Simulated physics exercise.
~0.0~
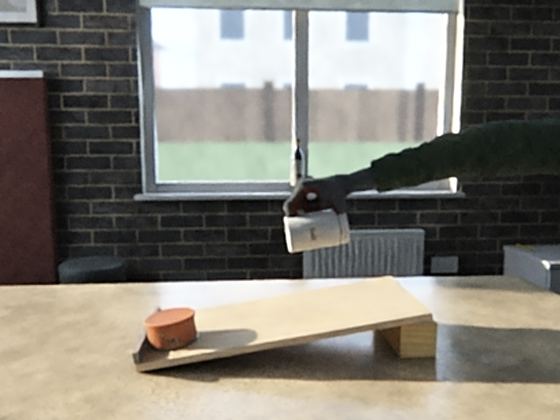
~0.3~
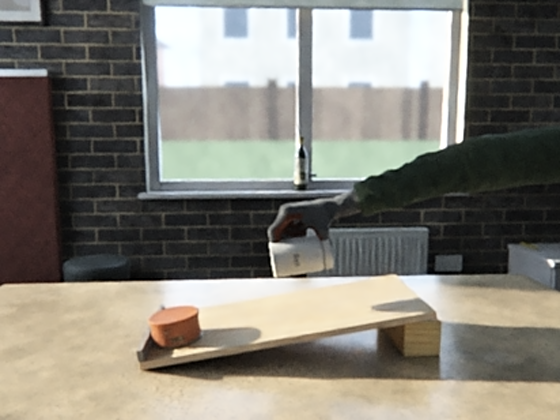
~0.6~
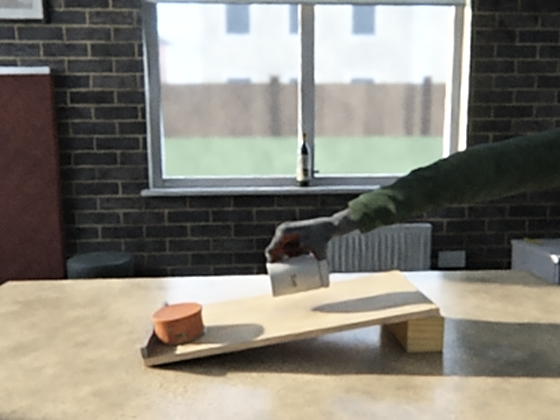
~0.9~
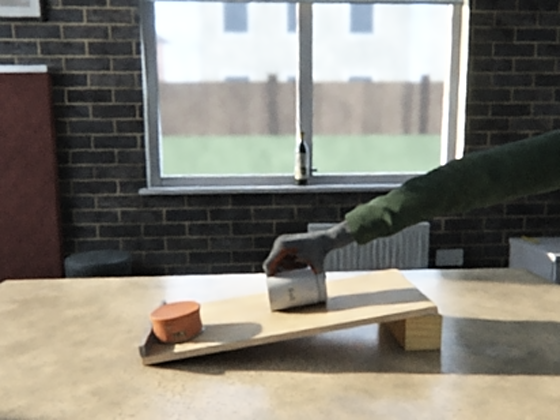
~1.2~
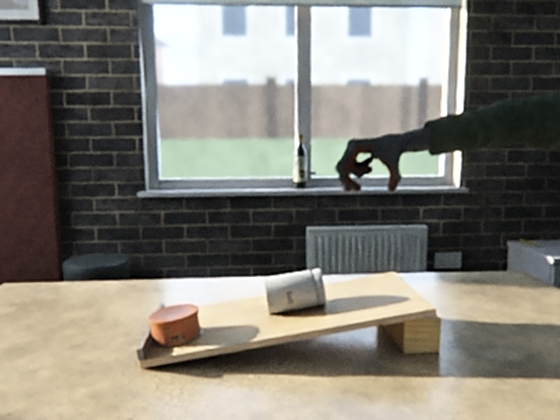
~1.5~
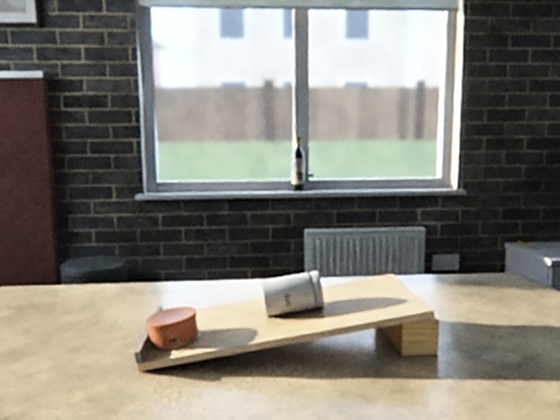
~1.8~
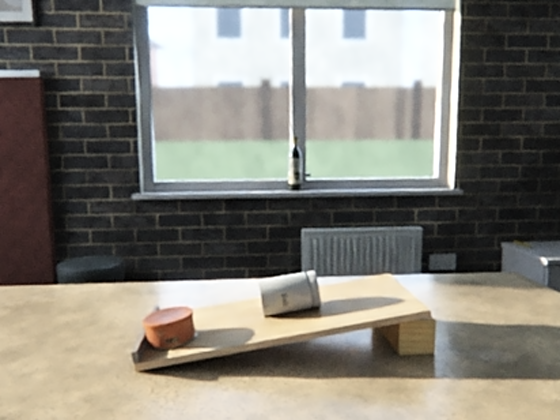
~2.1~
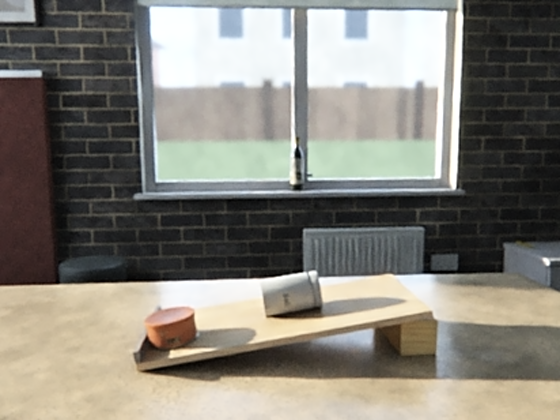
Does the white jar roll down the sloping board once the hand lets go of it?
No, the white jar stays where the hand set it, resting on its side partway up the board.
